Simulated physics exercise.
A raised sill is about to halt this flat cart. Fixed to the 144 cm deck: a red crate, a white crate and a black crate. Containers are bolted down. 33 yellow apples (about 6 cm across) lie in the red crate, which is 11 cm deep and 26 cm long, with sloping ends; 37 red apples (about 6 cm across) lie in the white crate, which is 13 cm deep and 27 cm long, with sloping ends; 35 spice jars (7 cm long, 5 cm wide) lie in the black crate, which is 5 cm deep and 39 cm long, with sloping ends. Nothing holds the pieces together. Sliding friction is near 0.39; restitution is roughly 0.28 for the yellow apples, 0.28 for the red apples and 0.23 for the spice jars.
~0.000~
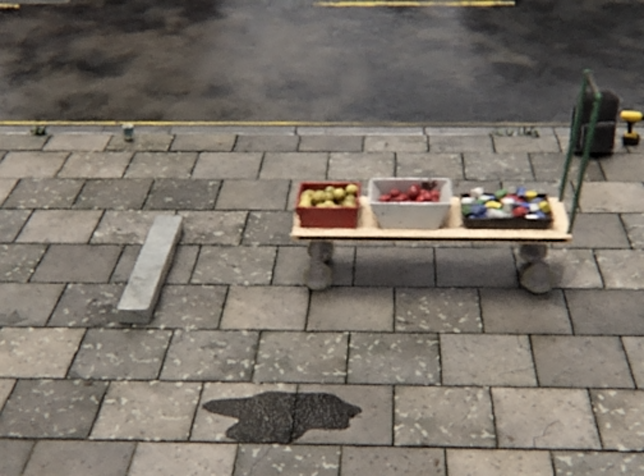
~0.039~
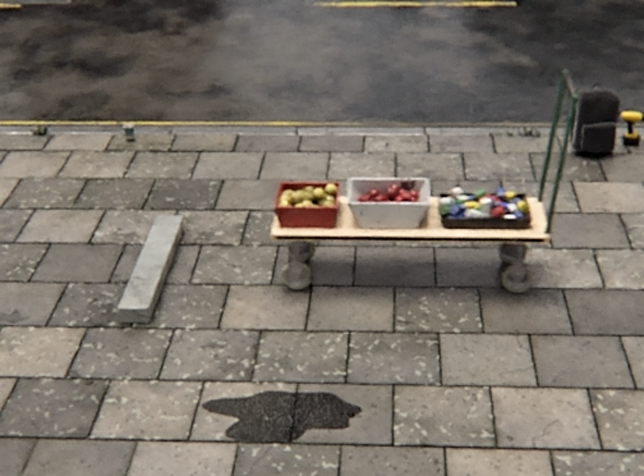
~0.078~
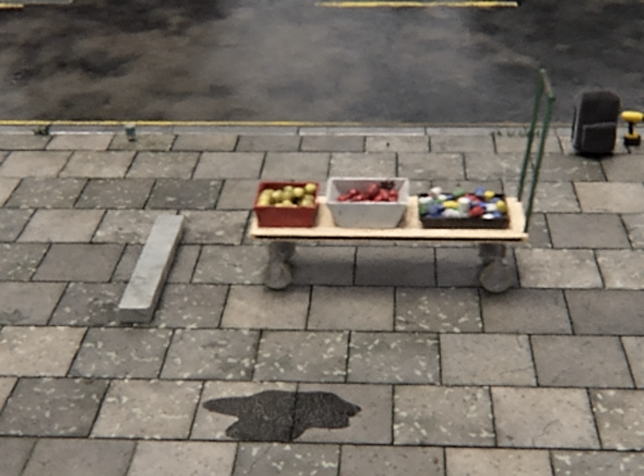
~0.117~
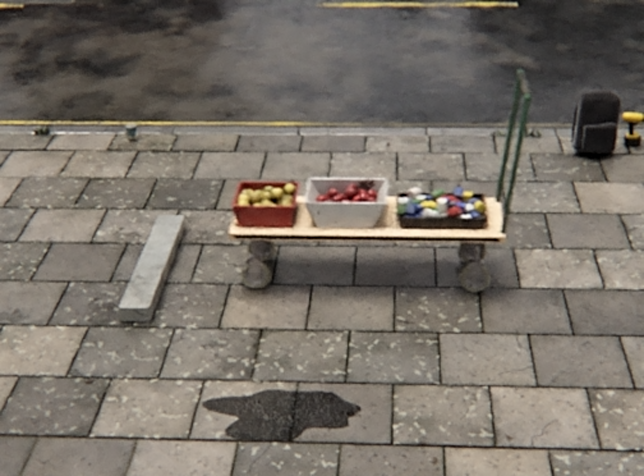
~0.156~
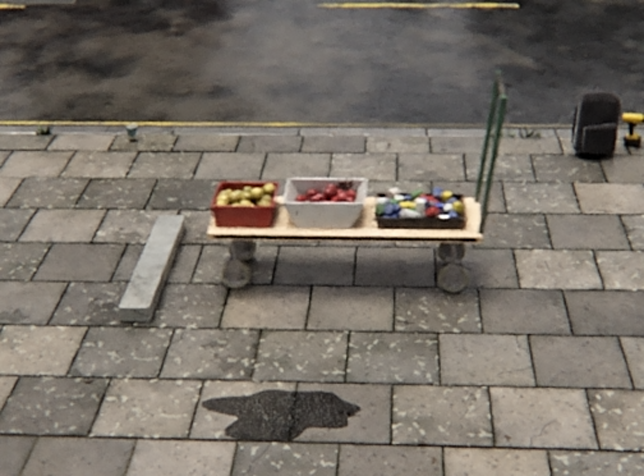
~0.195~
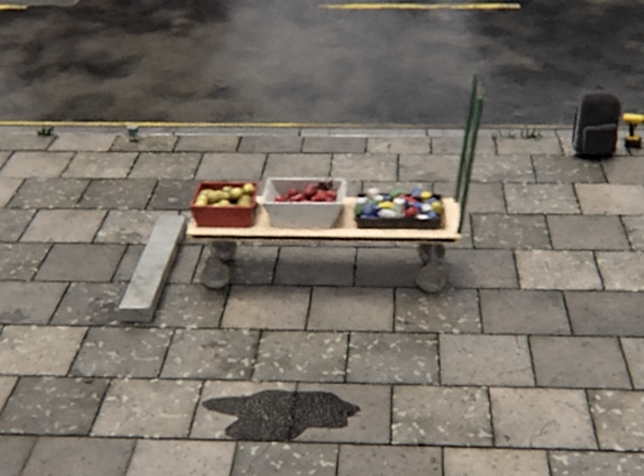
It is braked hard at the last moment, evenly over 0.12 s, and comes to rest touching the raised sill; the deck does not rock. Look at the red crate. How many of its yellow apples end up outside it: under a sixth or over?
Fewer than one in six of the yellow apples leave the red crate.
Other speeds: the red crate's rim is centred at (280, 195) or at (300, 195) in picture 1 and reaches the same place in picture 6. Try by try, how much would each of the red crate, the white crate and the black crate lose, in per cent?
Red crate 0 then 0, white crate 0 then 0, black crate 10 then 30 per cent.
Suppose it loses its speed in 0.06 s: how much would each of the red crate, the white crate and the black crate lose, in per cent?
In that case red crate 10, white crate 10, black crate 50 per cent.
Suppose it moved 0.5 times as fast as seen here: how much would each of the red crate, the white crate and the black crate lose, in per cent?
In that case red crate 0, white crate 0, black crate 10 per cent.
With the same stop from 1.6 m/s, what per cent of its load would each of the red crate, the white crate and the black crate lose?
Then red crate 0, white crate 0, black crate 10 per cent.
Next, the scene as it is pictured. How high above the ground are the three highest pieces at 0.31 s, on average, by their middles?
Roughly 52 cm.
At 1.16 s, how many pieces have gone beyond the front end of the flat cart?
Roughly 1.
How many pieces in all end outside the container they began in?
Roughly 16 in all.
After 0.21 s, braking starts.
After 0.31 s, red crate 33 in, 0 out, white crate 37 in, 0 out and black crate 32 in, 3 out.
After 0.43 s, red crate 33 in, 0 out, white crate 36 in, 1 out and black crate 28 in, 7 out.
After 0.66 s, red crate 33 in, 0 out, white crate 33 in, 4 out and black crate 23 in, 12 out.
When it is over (at 1.16 s), red crate 33 in, 0 out, white crate 33 in, 4 out and black crate 22 in, 13 out. Asked share, 0 of 33, 0 per cent.
